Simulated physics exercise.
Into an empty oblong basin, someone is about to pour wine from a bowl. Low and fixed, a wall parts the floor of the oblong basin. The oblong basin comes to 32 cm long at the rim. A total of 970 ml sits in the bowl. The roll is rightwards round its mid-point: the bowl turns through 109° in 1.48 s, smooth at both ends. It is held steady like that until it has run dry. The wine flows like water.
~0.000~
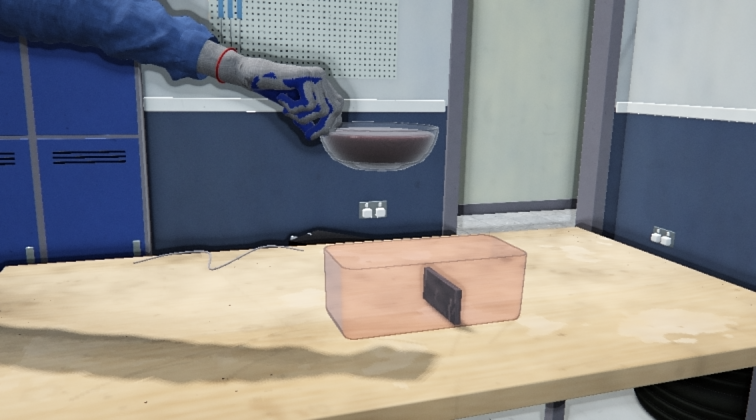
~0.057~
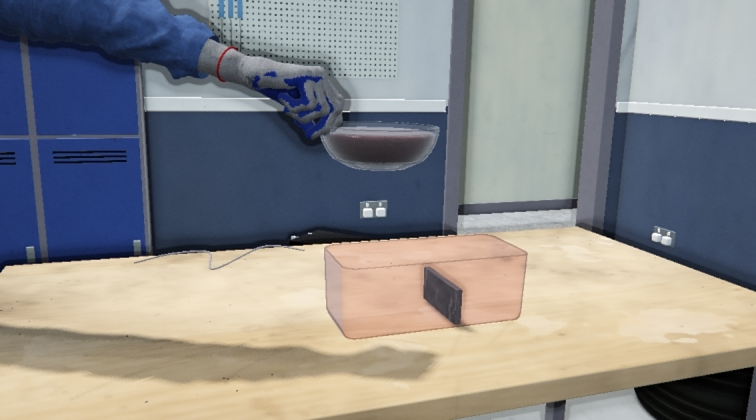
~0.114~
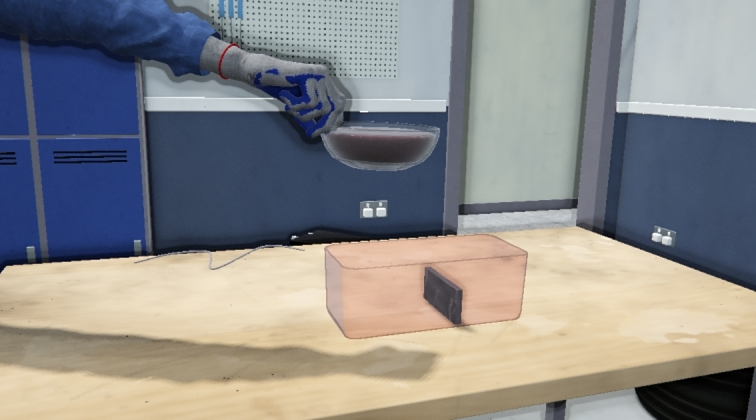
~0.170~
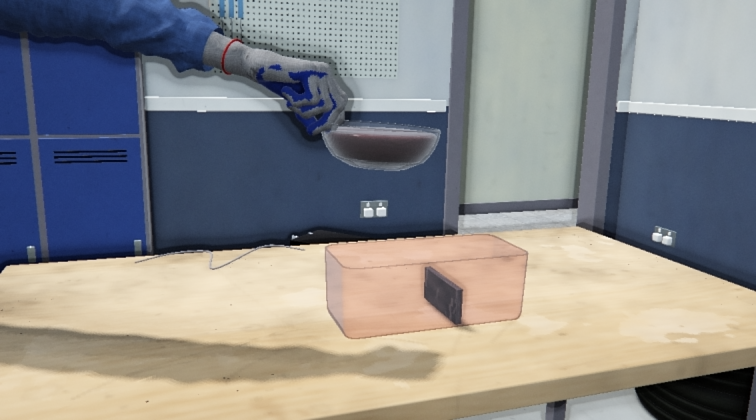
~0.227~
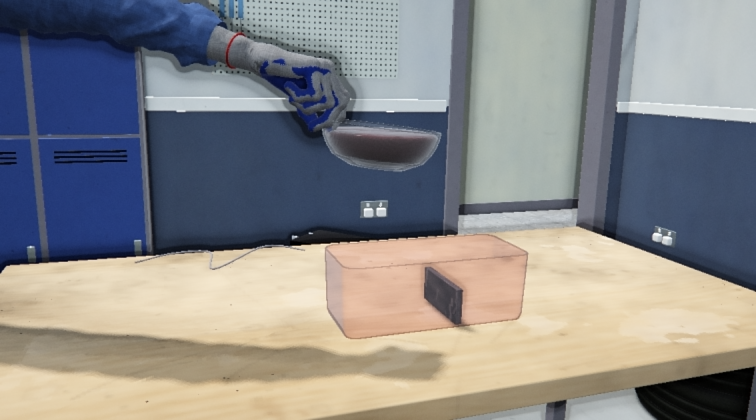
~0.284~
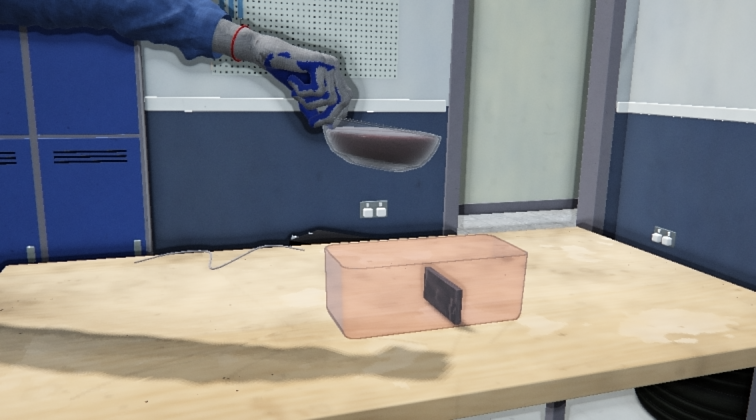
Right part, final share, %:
76 %.
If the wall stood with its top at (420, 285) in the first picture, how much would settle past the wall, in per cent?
Estimate: About 85 percent.
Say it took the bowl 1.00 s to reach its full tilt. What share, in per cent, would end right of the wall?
Estimate: Close to 65 per cent.
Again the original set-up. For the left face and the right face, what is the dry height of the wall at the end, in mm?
On the left it's about 52 mm; on the right, about 12 mm.
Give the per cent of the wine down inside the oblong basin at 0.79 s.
Around 28%.
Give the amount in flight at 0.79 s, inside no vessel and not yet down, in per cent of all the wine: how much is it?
I'd say close to 42 per cent.
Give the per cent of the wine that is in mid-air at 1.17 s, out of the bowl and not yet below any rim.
Close to 3 per cent.
By 0.79 s the tilt is 61° and 29 per cent is still to pour, 1 is left of the wall and 26 right of it.
By 1.17 s the tilt is 97° and 0 per cent is still to pour, 16 is left of the wall and 76 right of it.
By 1.56 s the tilt is 109° and 0 per cent is still to pour, 19 is left of the wall and 76 right of it.
By 1.98 s the tilt is 109° and 0 per cent is still to pour, 19 is left of the wall and 76 right of it.
At rest 19 per cent lies left of the wall, 76 right of it and 5 outside.
